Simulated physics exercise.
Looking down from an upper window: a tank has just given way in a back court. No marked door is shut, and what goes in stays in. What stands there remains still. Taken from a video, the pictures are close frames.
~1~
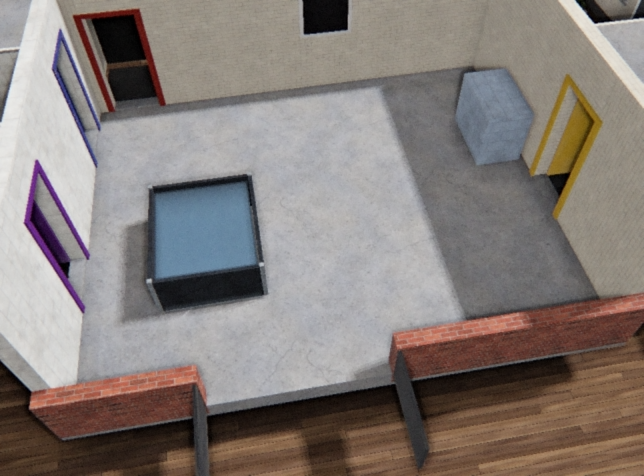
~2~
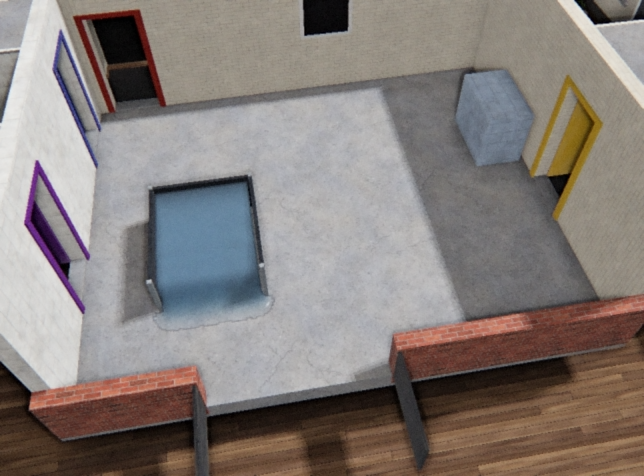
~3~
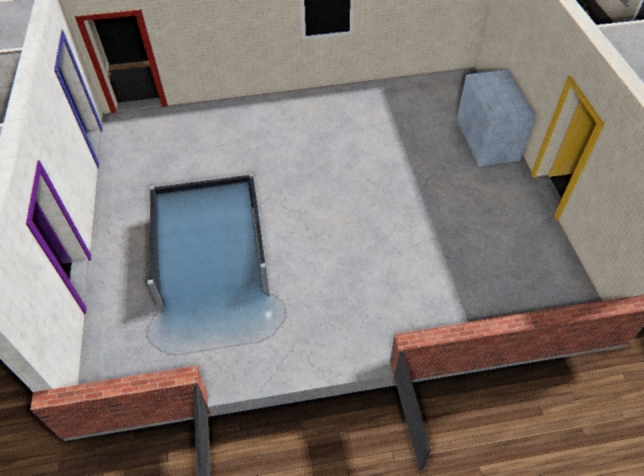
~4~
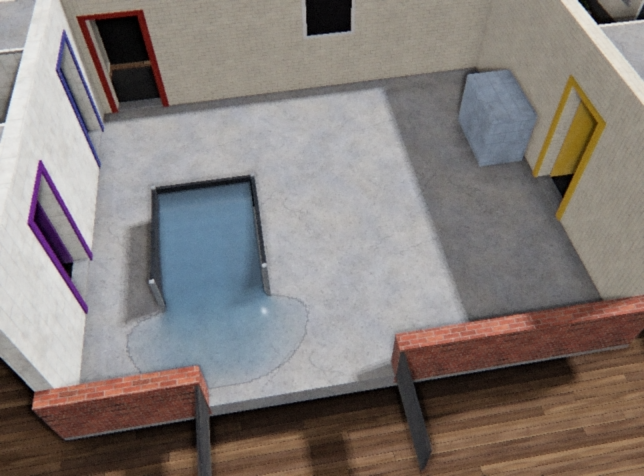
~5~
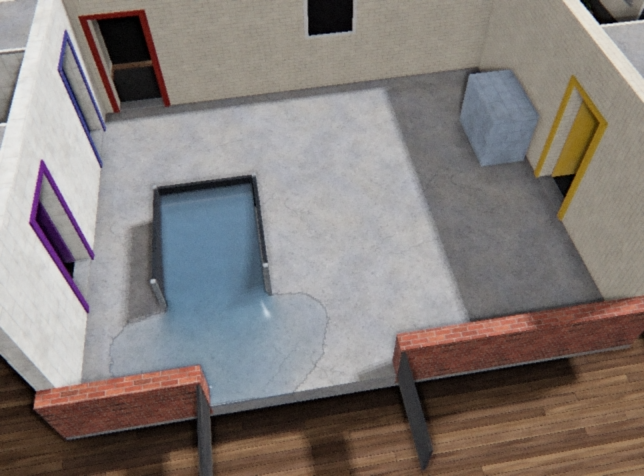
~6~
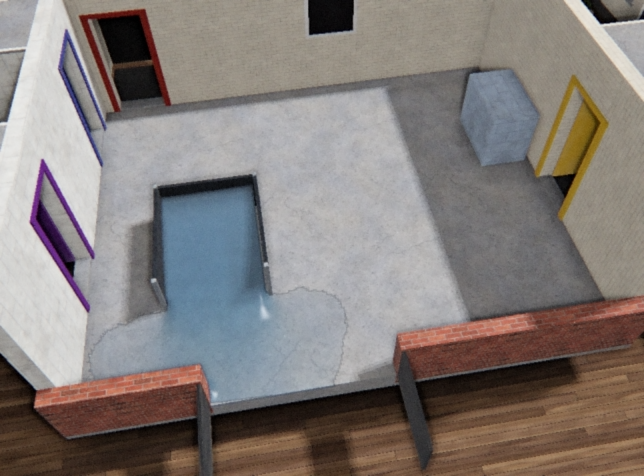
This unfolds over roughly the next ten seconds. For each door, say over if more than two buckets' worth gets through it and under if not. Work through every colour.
At the end, blue door: Two buckets at most; red door: Above two buckets; yellow door: Two buckets at most; purple door: Two buckets at most.
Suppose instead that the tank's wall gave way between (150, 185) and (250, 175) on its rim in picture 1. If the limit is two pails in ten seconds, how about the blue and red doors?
Blue door: Over the line; red door: Over the line.
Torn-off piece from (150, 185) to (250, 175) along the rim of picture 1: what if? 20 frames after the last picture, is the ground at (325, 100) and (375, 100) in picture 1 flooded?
Soaked, Soaked.
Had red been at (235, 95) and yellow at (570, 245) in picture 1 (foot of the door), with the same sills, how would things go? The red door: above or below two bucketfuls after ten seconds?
Red: Falls short.
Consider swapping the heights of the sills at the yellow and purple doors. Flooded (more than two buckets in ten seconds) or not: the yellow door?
Yellow: Falls short.
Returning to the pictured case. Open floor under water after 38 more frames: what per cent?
That works out to some 30 in a hundred.
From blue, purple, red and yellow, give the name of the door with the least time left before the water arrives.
Call: The purple one.
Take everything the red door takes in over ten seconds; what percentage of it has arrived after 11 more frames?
Near 0 in a hundred.
A moment on, water covers 10 % of the floor; the blue door not reached, the red door not reached, the yellow door not reached, the purple door not reached.
Next, water covers 15 % of the floor; the blue door not reached, the red door not reached, the yellow door not reached, the purple door wet at the sill, nothing in.
Then, water covers 25 % of the floor; the blue door wet at the sill, nothing in, the red door not reached, the yellow door not reached, the purple door wet at the sill, nothing in.
Later, water covers 30 % of the floor; the blue door wet at the sill, nothing in, the red door over two buckets in, the yellow door not reached, the purple door wet at the sill, nothing in.
In the end, water covers 40 % of the floor; the blue door wet at the sill, nothing in, the red door far over two buckets in, the yellow door not reached, the purple door wet at the sill, nothing in.
